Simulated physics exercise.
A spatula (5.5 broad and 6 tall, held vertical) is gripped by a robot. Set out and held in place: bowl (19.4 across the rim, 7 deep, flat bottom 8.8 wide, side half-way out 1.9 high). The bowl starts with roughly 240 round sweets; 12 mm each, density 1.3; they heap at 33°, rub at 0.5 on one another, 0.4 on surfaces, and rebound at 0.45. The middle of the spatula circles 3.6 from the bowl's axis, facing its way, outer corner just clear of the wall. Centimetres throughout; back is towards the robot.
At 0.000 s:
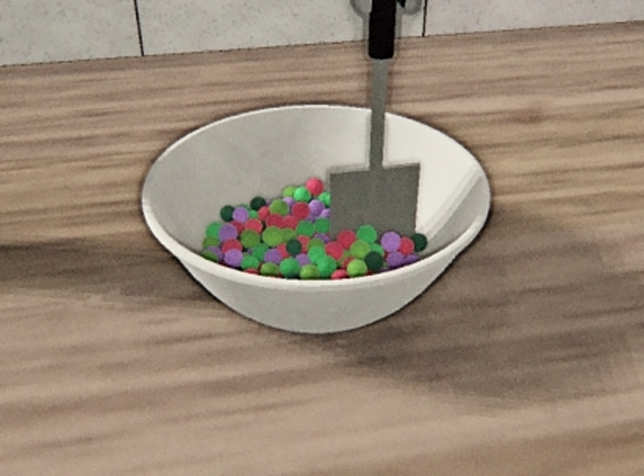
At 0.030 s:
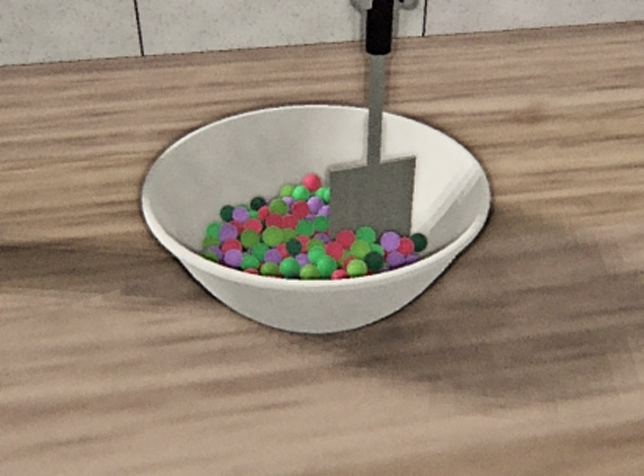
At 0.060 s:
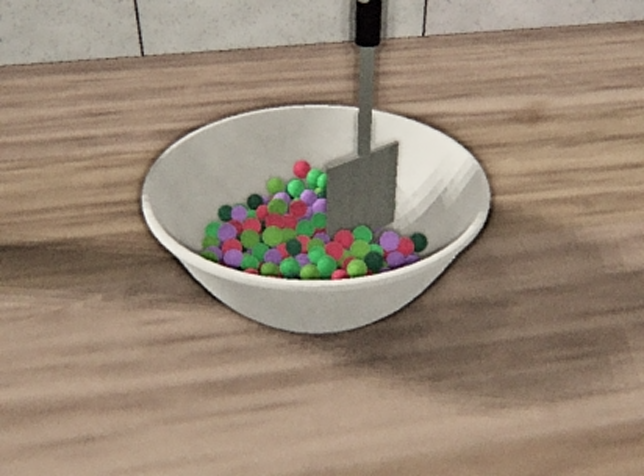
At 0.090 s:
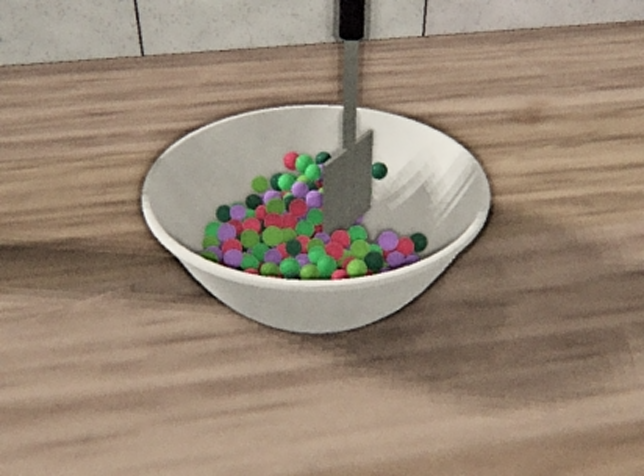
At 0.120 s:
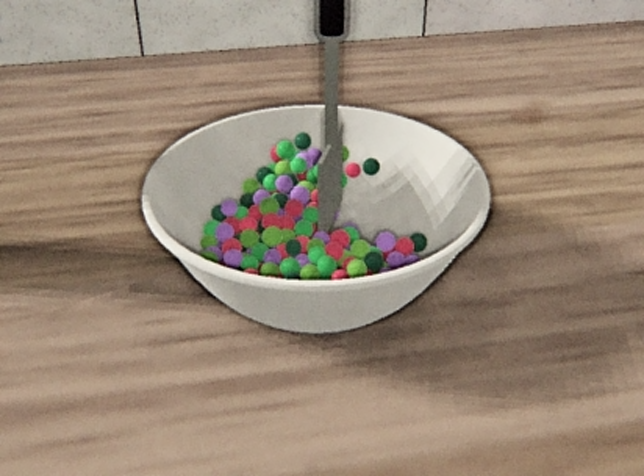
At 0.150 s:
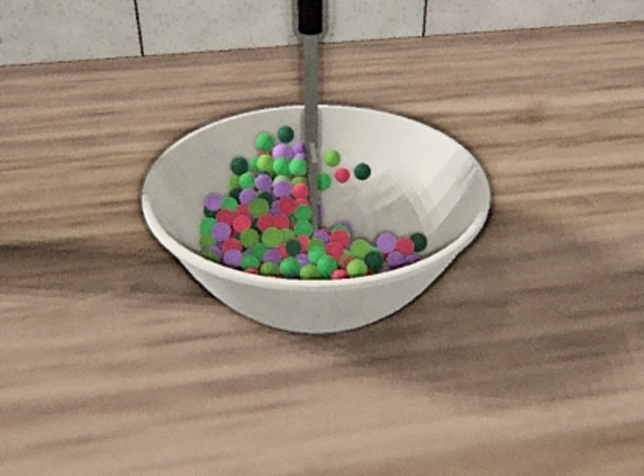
A bowl sits still while a spatula sweeps left and turns edge-on, pushing up colourful balls.
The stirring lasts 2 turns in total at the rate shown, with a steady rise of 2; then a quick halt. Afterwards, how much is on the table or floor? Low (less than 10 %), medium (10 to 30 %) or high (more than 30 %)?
A low share, less than 10 %, ends on the table or floor.
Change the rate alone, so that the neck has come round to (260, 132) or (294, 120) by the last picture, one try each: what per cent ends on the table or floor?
Some 25 and 5 per cent.
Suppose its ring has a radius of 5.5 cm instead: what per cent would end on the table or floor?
Then about 0 per cent.
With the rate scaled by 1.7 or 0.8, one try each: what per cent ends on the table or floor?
About 25 and 0 per cent.
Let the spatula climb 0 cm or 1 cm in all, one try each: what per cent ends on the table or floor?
About 5 and 5 per cent.
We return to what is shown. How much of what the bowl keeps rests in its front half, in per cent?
Roughly 55 per cent.
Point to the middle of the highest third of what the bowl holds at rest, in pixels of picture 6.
At about (339, 247).
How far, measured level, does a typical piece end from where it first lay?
About 7 cm.
By 0.53 s, 333° round, highest piece 8 above the table; 238 in the bowl, 3 on the table or floor.
By 0.92 s, 222° round, highest piece 7 above the table; 237 in the bowl, 4 on the table or floor.
By 1.31 s, 0° round, highest piece 5 above the table; 237 in the bowl, 4 on the table or floor.
By 2.01 s, 0° round, highest piece 5 above the table; 237 in the bowl, 4 on the table or floor.
Final count, 237 in the bowl, 4 on the table or floor. That is 2 % on the table or floor.
